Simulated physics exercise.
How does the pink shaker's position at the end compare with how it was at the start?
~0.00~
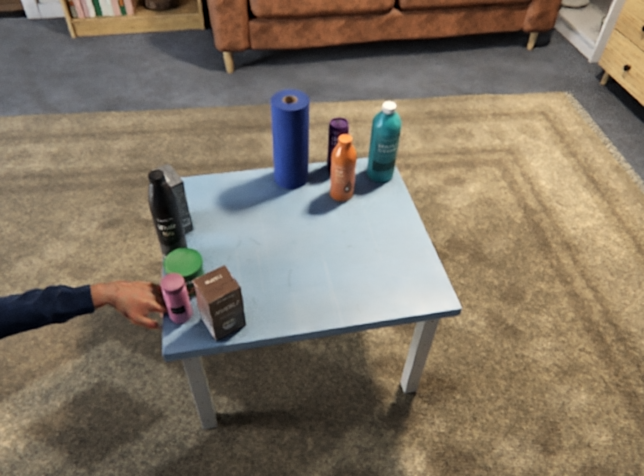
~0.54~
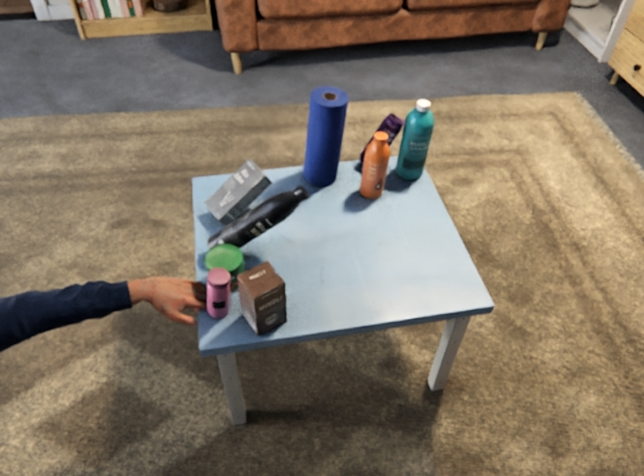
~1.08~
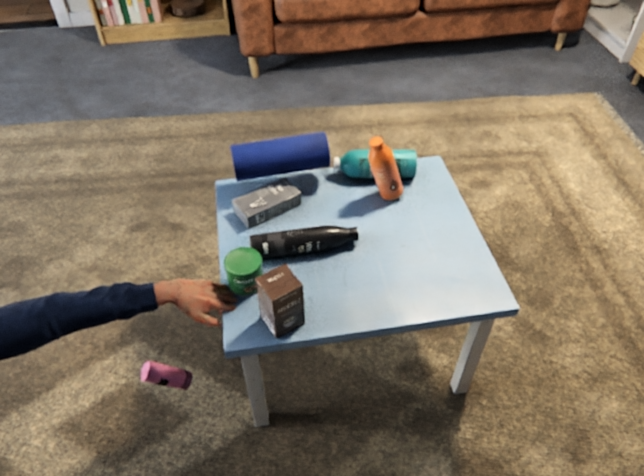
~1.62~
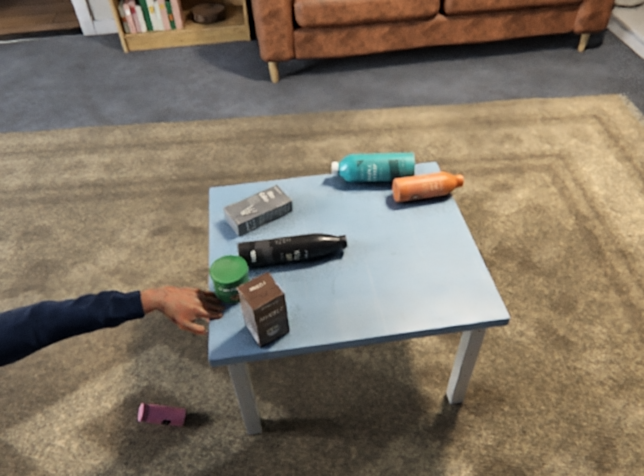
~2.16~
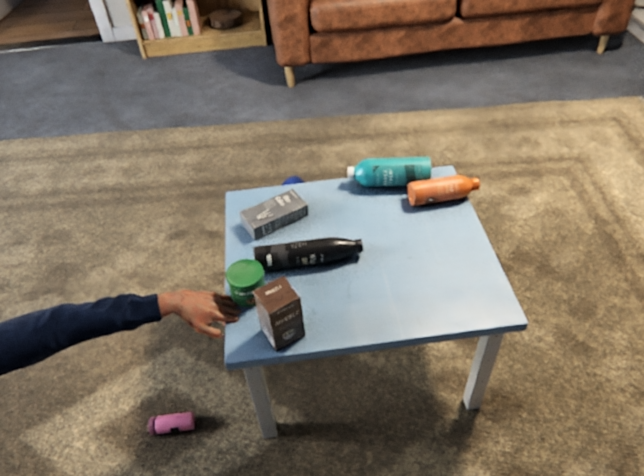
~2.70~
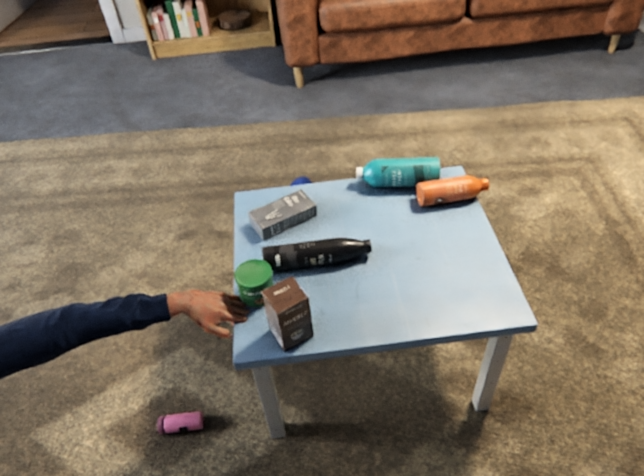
At the start the pink shaker stands upright on the table near the hand, and at the end it lies on its side on the rug to the left of the table.
